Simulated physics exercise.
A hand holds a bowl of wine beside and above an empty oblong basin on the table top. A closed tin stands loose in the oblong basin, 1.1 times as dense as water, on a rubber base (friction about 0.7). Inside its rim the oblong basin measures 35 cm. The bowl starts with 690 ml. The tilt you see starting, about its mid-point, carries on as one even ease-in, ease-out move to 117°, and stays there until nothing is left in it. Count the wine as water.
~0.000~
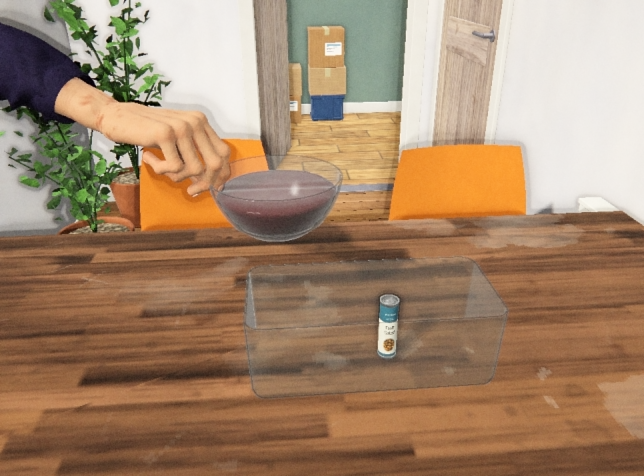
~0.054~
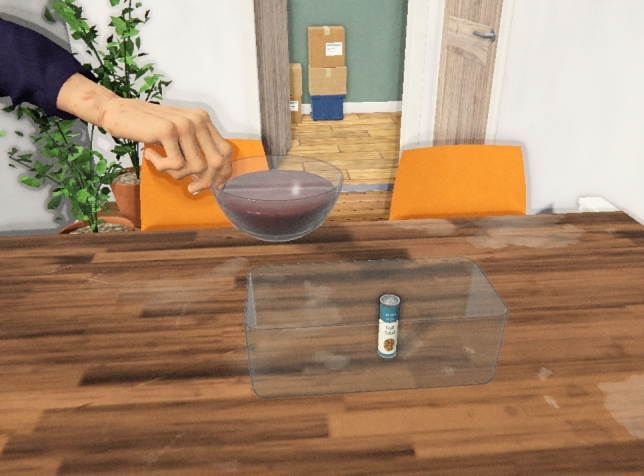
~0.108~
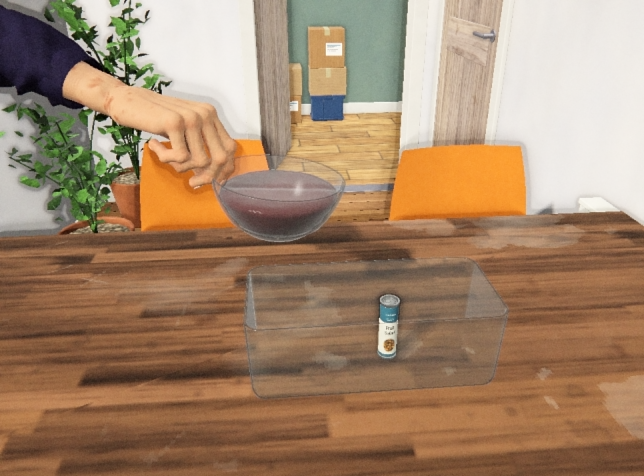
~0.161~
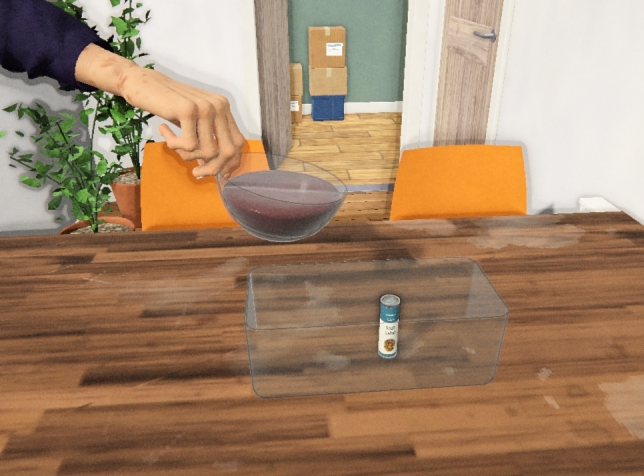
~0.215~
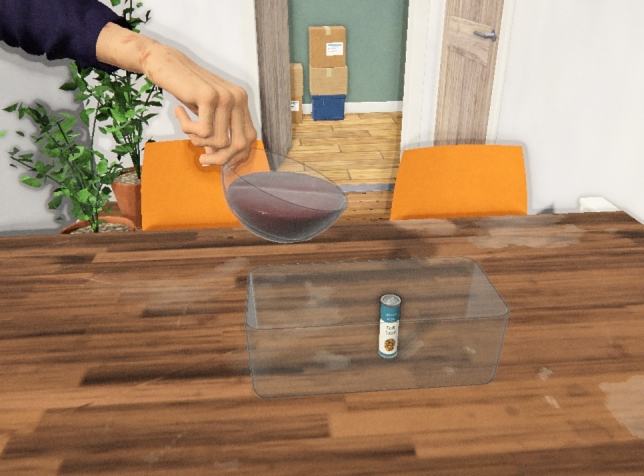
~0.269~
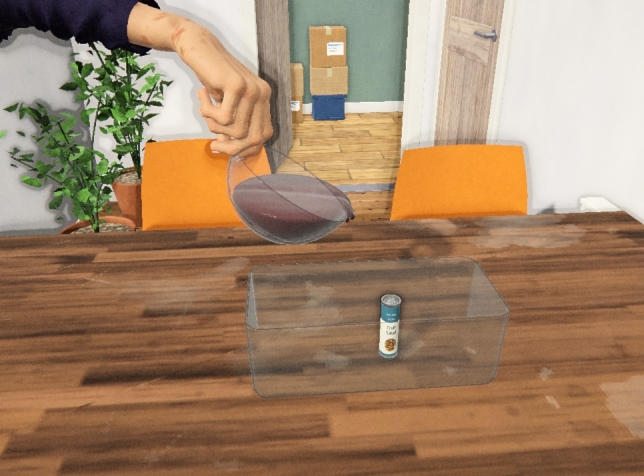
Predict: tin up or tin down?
The tin topples.
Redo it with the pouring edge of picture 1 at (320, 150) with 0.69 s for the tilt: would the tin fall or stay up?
Then it topples.
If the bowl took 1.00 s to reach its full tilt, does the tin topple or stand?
The tin falls.
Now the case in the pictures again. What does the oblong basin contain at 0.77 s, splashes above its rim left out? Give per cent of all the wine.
About 98 per cent.
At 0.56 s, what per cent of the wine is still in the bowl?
About 5 per cent.
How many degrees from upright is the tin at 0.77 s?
About 20°.
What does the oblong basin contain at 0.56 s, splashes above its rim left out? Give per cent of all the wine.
Some 70 per cent.
By 0.56 s the tilt is 102° and 5 per cent is still to pour; the tin stands where it began.
By 0.77 s the tilt is 117° and 0 per cent is still to pour; the tin leans 20°.
By 0.99 s the tilt is 117° and 0 per cent is still to pour; the tin lies on its side.
By 1.23 s the tilt is 117° and 0 per cent is still to pour; the tin lies on its side.
At rest the tin lies on its side.
